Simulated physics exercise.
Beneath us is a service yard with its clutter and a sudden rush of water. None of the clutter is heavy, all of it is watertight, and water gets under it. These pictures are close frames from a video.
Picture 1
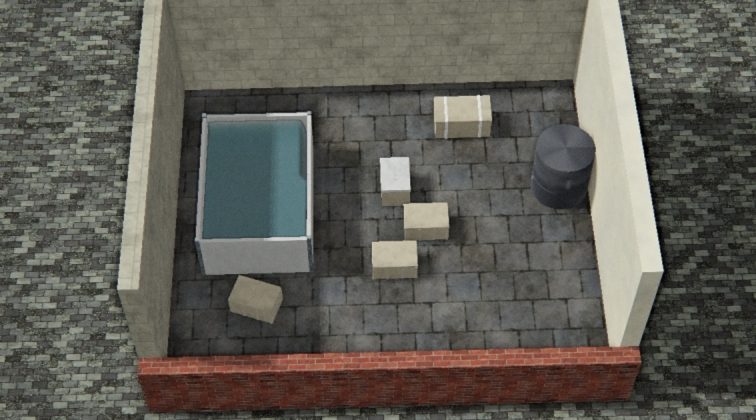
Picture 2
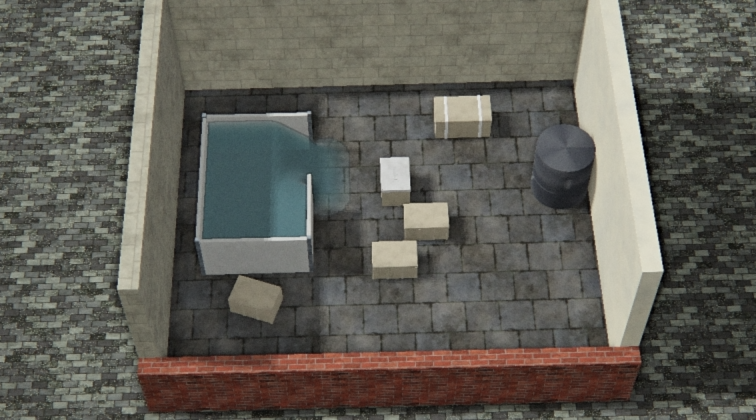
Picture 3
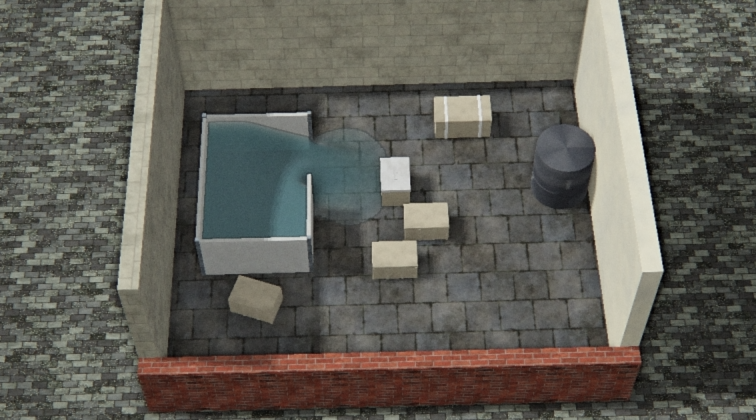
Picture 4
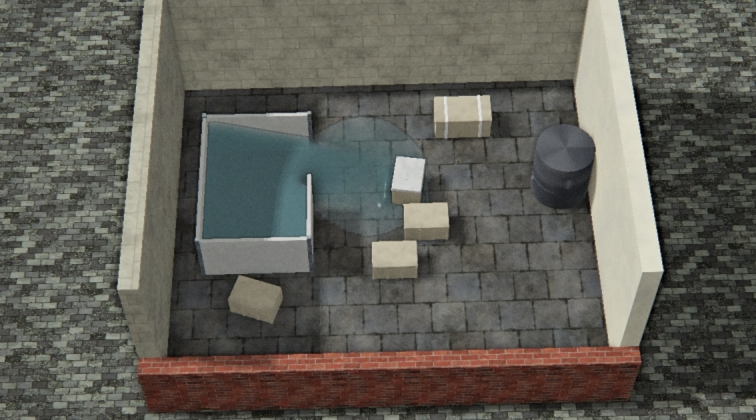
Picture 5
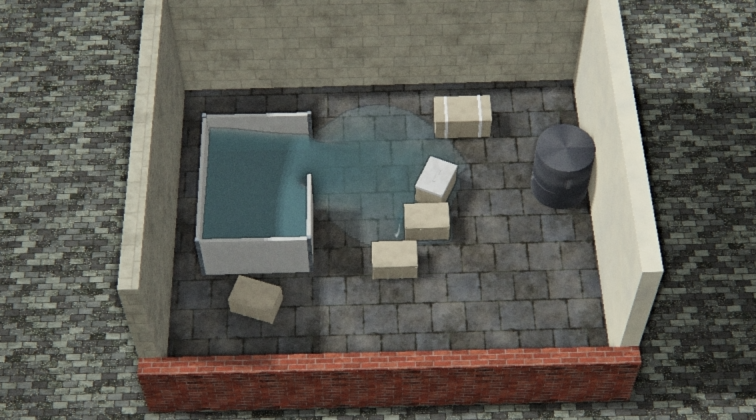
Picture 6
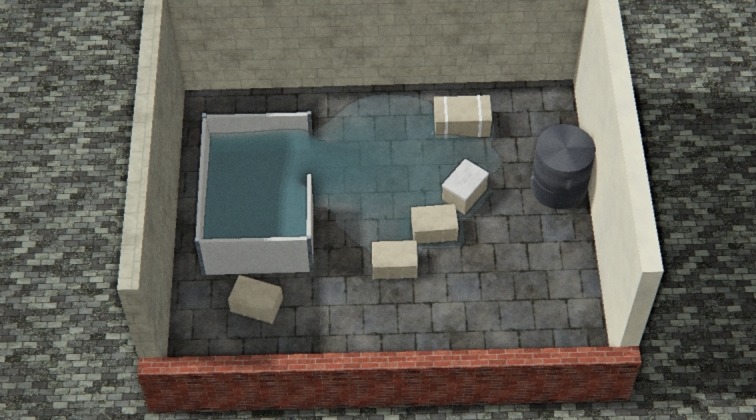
A walled service yard of dark paving, with a red brick wall nearest, is seen from high above by a still camera. A pale-walled tank of blue-green water stands at left, with a white chest and beige crates near the middle, another crate at lower left, a banded box behind and a dark barrel at right. Water rushes through a gap in the tank's right side and spreads across the paving, pushing the white chest rightward as it turns, then nudging a beige crate slightly right.
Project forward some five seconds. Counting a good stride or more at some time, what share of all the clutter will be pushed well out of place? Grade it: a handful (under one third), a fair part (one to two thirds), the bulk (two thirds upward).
A fair part.
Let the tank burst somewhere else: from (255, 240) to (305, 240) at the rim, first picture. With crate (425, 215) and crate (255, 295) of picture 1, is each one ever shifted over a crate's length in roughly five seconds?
Travelled less, then travelled at least that.
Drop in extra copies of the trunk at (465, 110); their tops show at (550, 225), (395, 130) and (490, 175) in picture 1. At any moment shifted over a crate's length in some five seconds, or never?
Twin one: Slides well clear; twin two: Slides well clear; twin three: Slides well clear.
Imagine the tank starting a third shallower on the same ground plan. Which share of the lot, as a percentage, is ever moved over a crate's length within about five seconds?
Share: Close to 60 %.
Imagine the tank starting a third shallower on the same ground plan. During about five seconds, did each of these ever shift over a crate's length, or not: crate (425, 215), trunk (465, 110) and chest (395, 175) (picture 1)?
As listed: Swept aside, that far or more, pushed that far.
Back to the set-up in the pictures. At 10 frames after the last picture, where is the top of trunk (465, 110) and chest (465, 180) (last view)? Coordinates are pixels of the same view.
Near (548, 67) and (580, 255).
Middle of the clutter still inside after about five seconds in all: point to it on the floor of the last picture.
That averages to about (383, 281) on the floor.
A moment on, 2 of 5 are well off their spots; 0 afloat.
Next, 3 of 5 are well off their spots; 2 afloat.
Later, 3 of 5 are well off their spots; 3 afloat.
In the end, 3 of 5 are well off their spots, and 3 have been at some point; 2 afloat.
